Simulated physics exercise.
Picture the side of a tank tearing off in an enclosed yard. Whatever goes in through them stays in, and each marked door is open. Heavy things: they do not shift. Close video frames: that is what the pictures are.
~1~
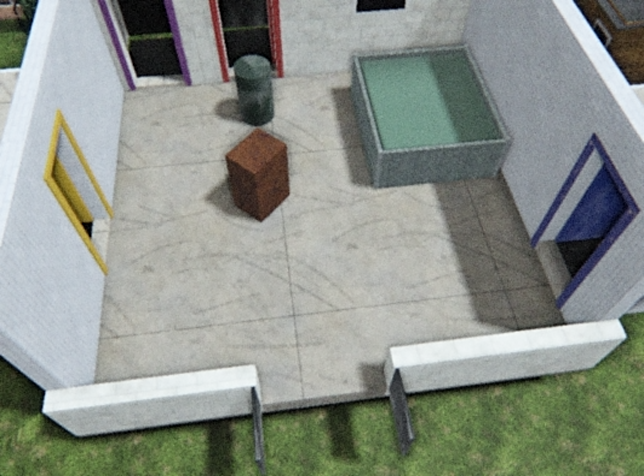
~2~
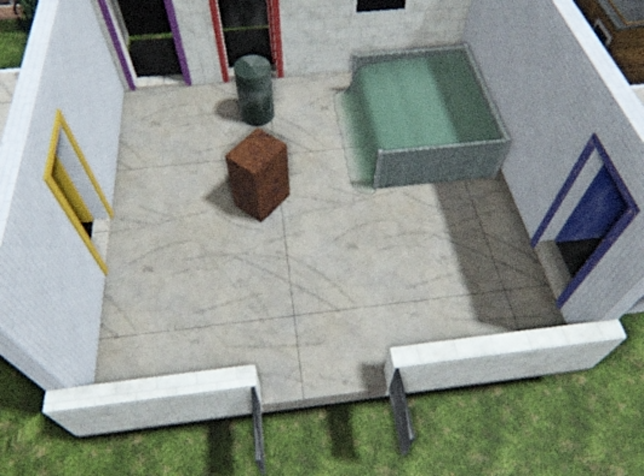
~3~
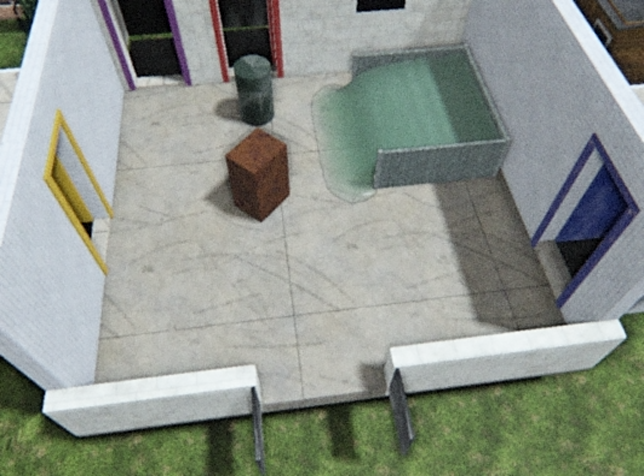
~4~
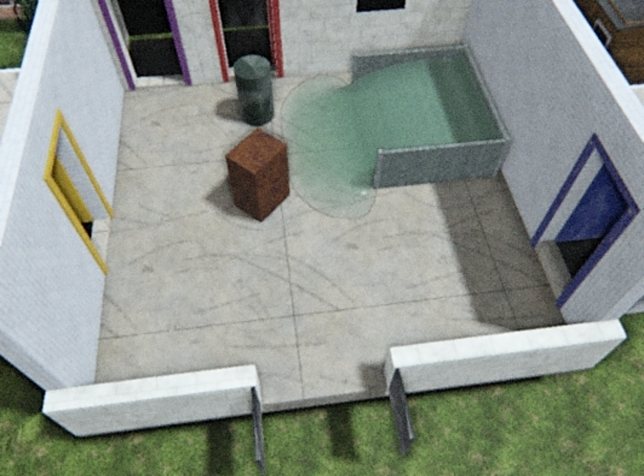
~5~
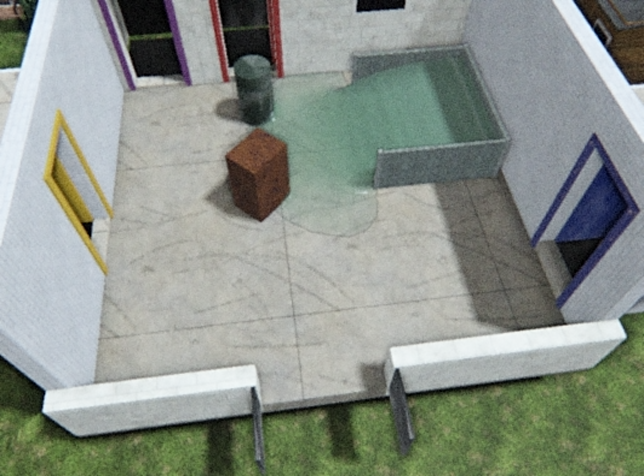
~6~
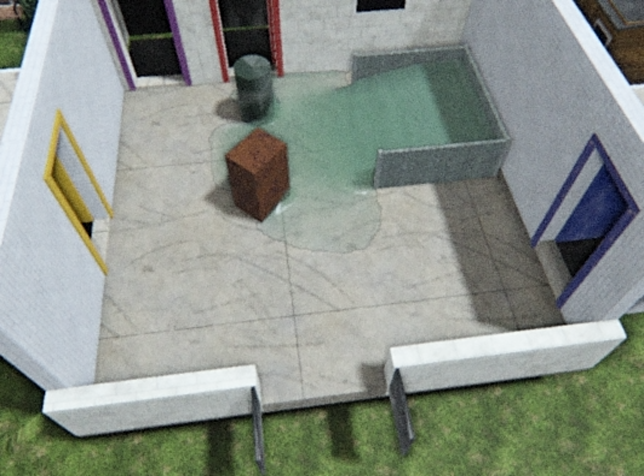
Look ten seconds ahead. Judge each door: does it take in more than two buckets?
In order: The red door gets overwhelmed honestly; the yellow door gets overwhelmed honestly; the purple door gets overwhelmed honestly; the blue door copes honestly.
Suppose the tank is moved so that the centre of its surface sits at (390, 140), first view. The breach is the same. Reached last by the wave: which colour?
Answer: The blue door.
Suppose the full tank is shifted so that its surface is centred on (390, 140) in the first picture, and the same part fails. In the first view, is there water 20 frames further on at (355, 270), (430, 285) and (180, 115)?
In the order asked: Not reached, not reached, reached by the flood.
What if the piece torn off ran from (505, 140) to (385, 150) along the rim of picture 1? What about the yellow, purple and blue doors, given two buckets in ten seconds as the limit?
The yellow door exceeds the limit, the purple door exceeds the limit, the blue door exceeds the limit.
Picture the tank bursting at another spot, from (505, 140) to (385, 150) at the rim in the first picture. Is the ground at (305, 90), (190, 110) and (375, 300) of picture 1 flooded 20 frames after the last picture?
Taking the spots in turn: Untouched, untouched and swamped.
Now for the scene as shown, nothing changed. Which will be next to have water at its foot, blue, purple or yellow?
That would be the door marked purple.
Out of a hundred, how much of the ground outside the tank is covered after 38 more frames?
Some 80 per cent.
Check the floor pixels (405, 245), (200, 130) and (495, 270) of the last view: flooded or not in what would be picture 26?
In that order the points end up high and dry, soaked and high and dry.
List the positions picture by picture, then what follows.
The first picture shows still water in the open tank at (426, 99).
In the second picture, water pours out at (366, 124) and has run to (348, 91).
In the third picture, the front is at (331, 88), out from the gap at (366, 127).
In the fourth picture, water pours out at (366, 128) and has run to (307, 83).
In the fifth picture, water pours out at (366, 129) and has run to (287, 77).
In the sixth picture, the front is at (216, 167), out from the gap at (366, 129).
A moment on, water covers 40 % of the floor; the red door under two buckets in, the yellow door not reached, the purple door wet at the sill, nothing in, the blue door not reached.
Next, water covers 60 % of the floor; the red door far over two buckets in, the yellow door under two buckets in, the purple door wet at the sill, nothing in, the blue door not reached.
Then, water covers 70 % of the floor; the red door far over two buckets in, the yellow door over two buckets in, the purple door far over two buckets in, the blue door not reached.
Later, water covers 80 % of the floor; the red door far over two buckets in, the yellow door far over two buckets in, the purple door far over two buckets in, the blue door not reached.
In the end, water covers 95 % of the floor; the red door far over two buckets in, the yellow door far over two buckets in, the purple door far over two buckets in, the blue door wet at the sill, nothing in.
